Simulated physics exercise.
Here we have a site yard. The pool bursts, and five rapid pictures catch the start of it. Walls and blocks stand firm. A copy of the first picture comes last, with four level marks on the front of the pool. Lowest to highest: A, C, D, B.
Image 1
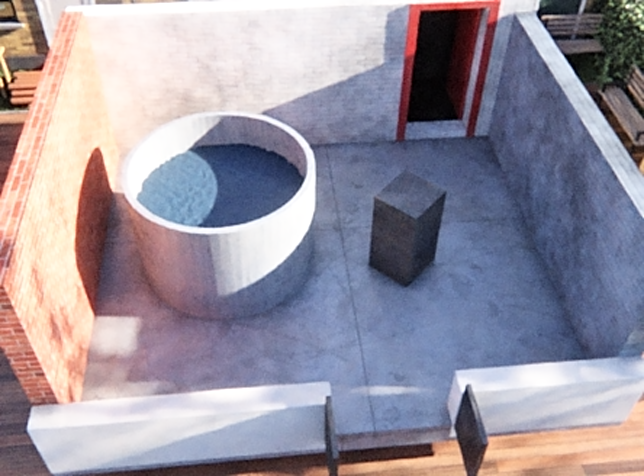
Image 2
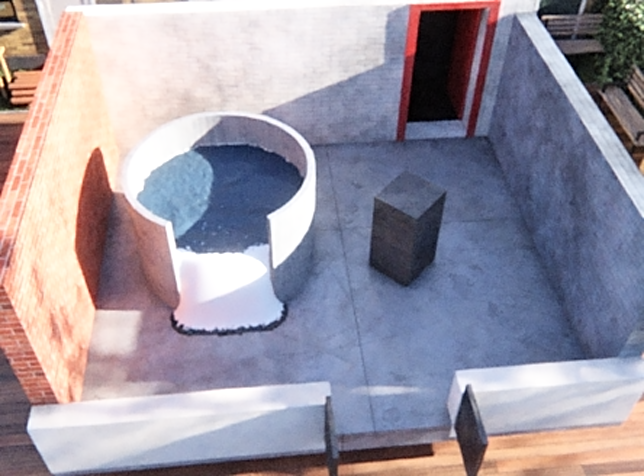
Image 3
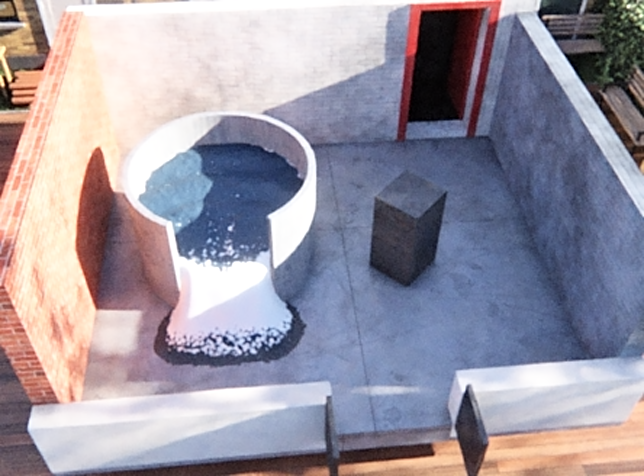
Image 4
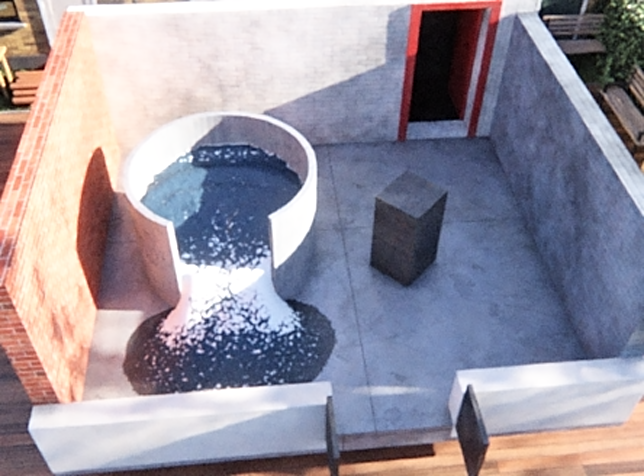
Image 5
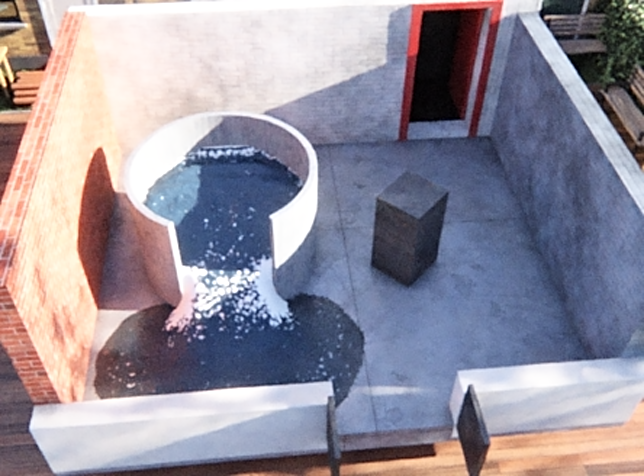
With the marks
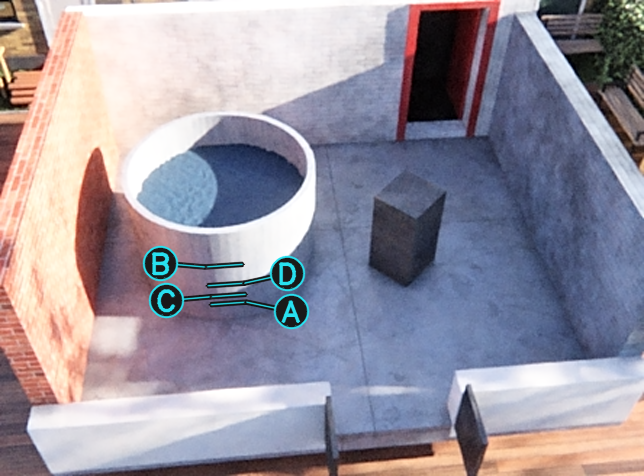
A walled yard with a grey floor is seen from above, with a brick-red wall at left and an open gate in the low white front wall. A round pale pool of blue water stands at left, a dark grey block right of centre, and a red-framed doorway behind. An opening appears in the pool's front, and water pours out, spreading darkly across the floor, while the camera stays still.
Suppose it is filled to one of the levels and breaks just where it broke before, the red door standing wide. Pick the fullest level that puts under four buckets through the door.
Use mark B.
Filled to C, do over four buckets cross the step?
No.
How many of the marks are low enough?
All four.
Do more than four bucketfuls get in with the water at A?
No, that is safe.
In cyan, A at (228, 303); B at (223, 265); C at (227, 295); D at (226, 284); from the bottom up A, C, D, B.
With A, nothing gets over.
With B, a bucket or two gets in.
With C, nothing gets over.
With D, nothing gets over.
